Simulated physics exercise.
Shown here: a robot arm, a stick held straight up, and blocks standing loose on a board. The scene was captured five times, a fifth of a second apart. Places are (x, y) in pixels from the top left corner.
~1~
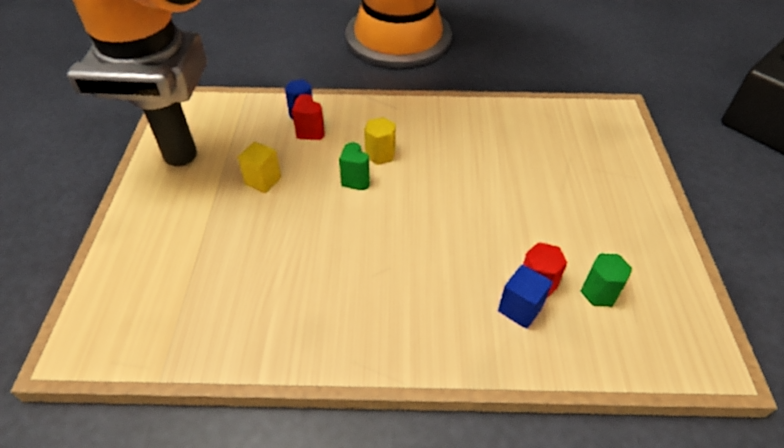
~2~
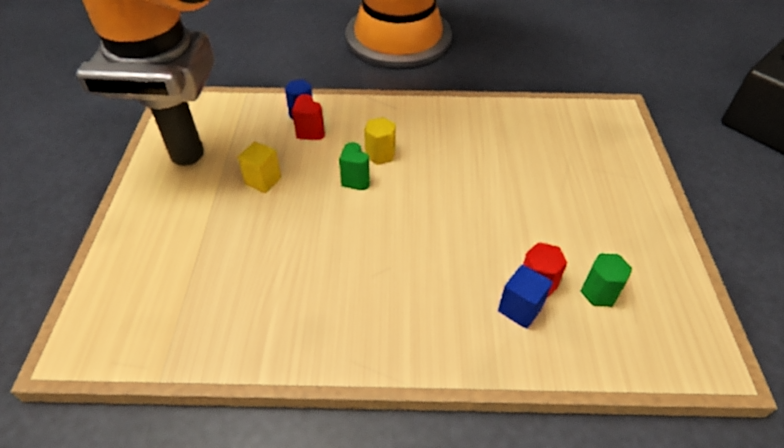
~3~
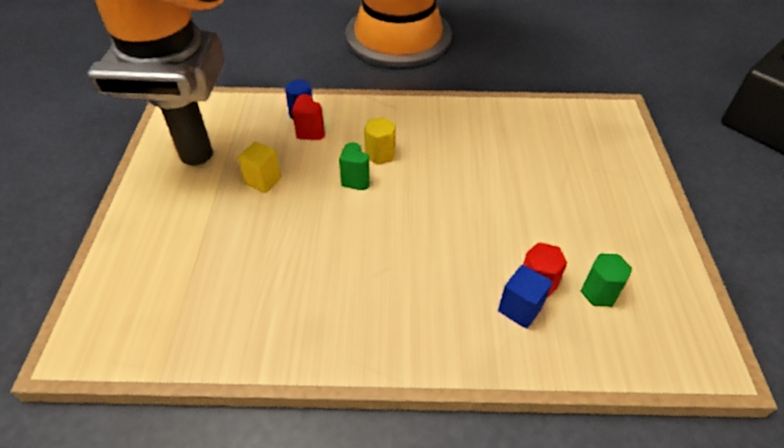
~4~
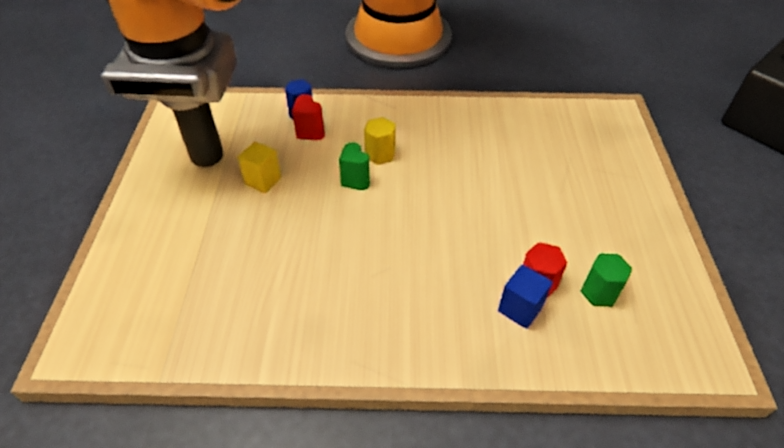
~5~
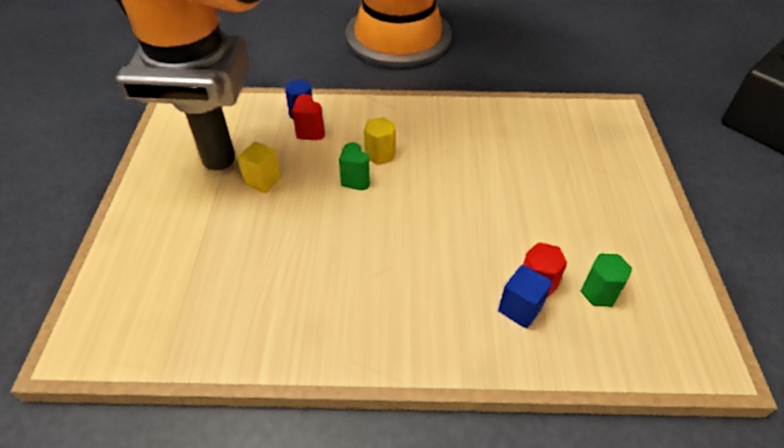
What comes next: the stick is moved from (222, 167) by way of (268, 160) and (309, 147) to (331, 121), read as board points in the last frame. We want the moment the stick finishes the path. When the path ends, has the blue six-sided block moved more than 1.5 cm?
No, that is not how it ends up.
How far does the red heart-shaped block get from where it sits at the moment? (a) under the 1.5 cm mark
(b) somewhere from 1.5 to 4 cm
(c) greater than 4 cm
Choice c: Greater than 4 cm.
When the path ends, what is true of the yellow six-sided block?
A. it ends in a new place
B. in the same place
My pick is B.
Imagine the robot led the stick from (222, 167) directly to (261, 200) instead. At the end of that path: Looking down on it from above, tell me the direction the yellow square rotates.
The sense of turning is anti-clockwise.
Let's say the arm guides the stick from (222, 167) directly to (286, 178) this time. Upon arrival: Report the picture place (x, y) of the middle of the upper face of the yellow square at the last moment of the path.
Just about (299, 168).
On the path given first. One third of the way, stick at (267, 153); yellow square at (264, 153), turned 35° clockwise.
Two thirds of the way, stick at (309, 139); yellow square at (264, 154), turned 40° clockwise; blue six-sided block at (298, 85); red heart-shaped block at (310, 100).
At the end, stick at (331, 114); yellow square at (264, 154), turned 40° clockwise; blue six-sided block at (297, 81), turned 45° anticlockwise; red heart-shaped block at (326, 77), turned 20° anticlockwise; green heart-shaped block unmoved; yellow six-sided block unmoved.
